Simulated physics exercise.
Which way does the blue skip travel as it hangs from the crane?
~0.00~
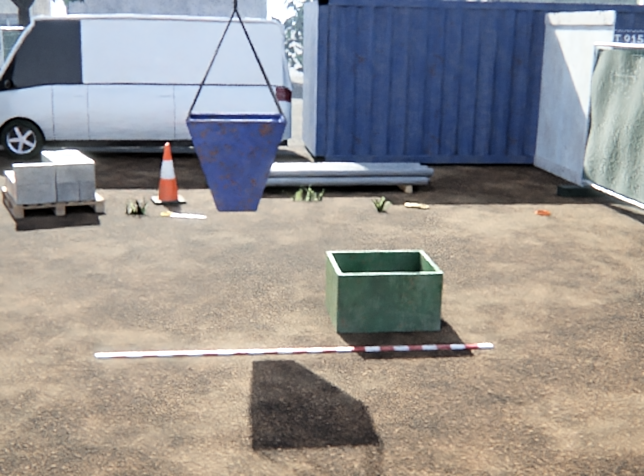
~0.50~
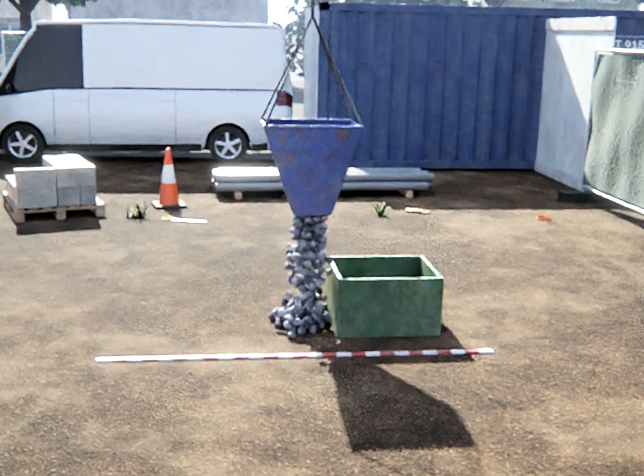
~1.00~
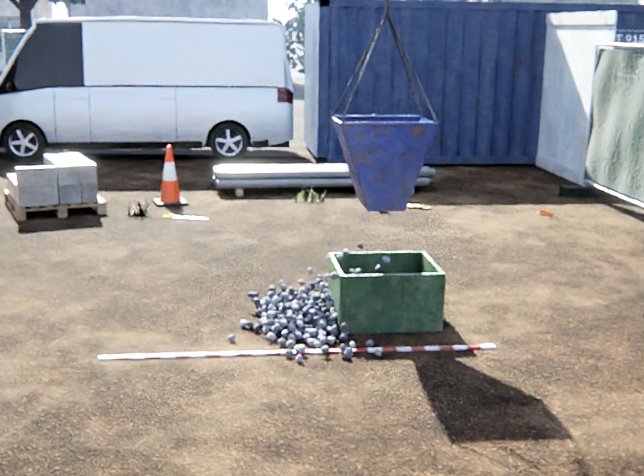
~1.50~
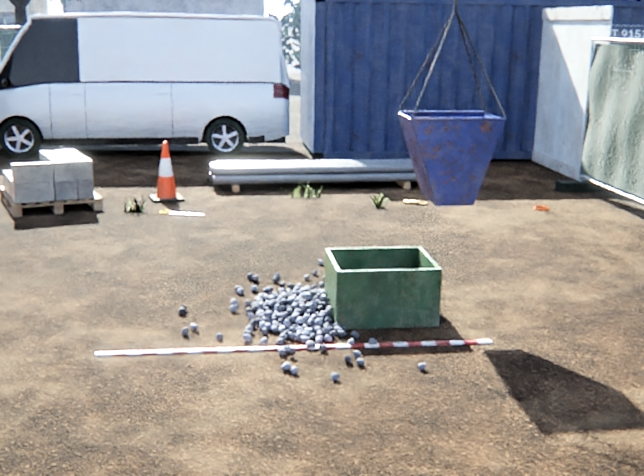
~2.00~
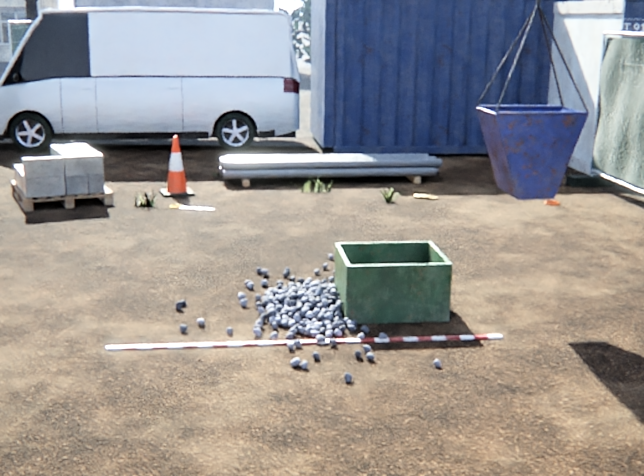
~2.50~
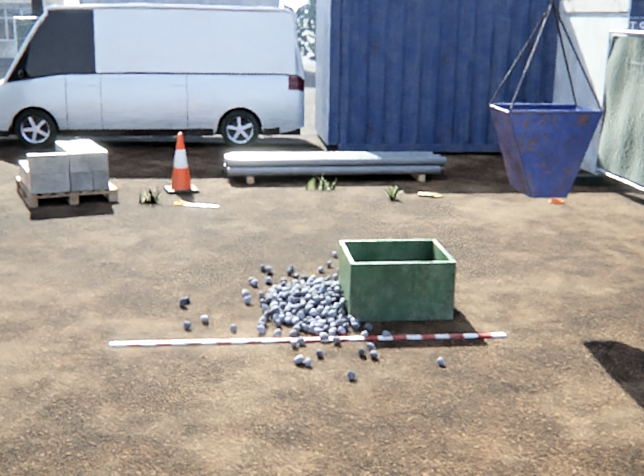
The blue skip travels to the right, passing over the green bin and carrying on beyond it.
